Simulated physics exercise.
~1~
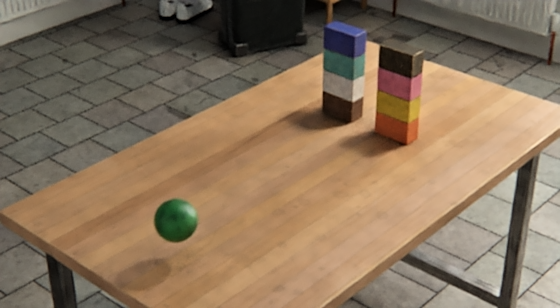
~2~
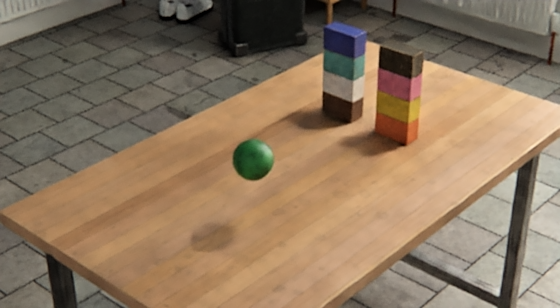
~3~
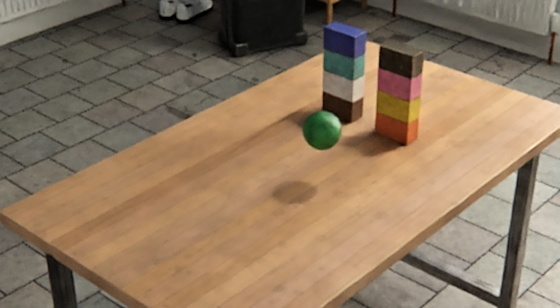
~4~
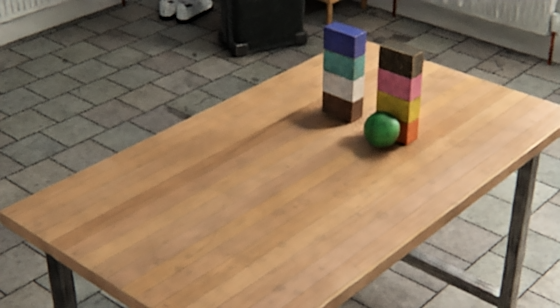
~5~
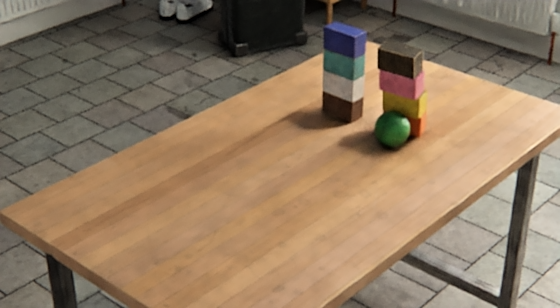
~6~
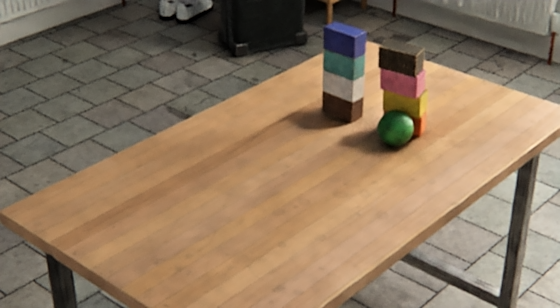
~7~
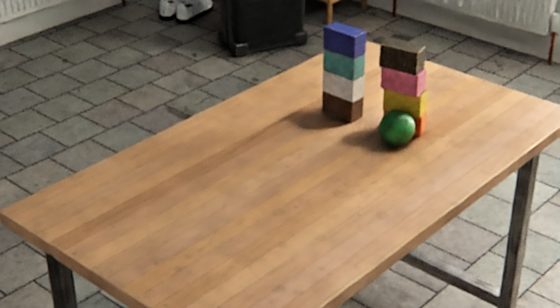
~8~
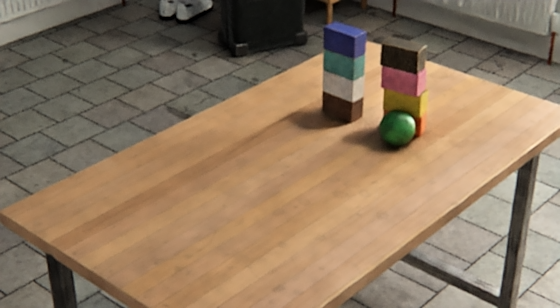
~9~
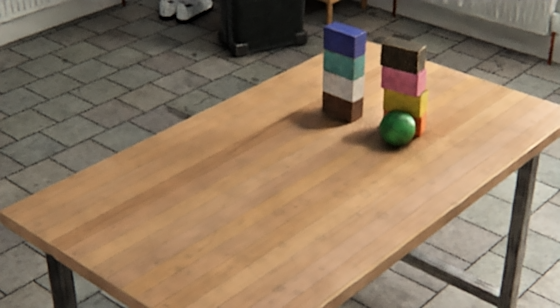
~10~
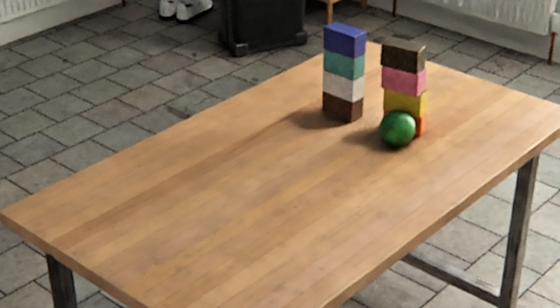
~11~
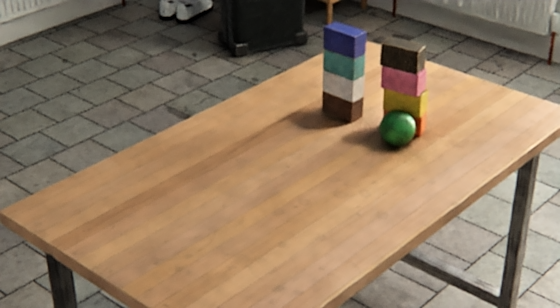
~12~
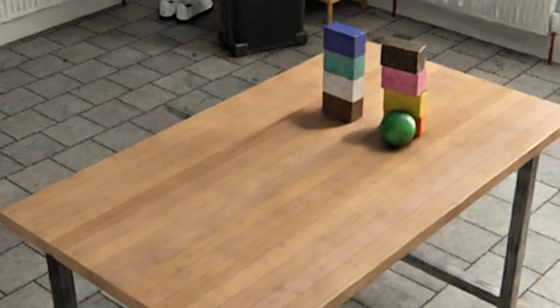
In the video, a green ball flies rightward above a wooden table holding two stacks of colourful blocks and hits the lower part of the right stack, shifting its blocks slightly. The ball settles against the stack, and both stacks remain standing.
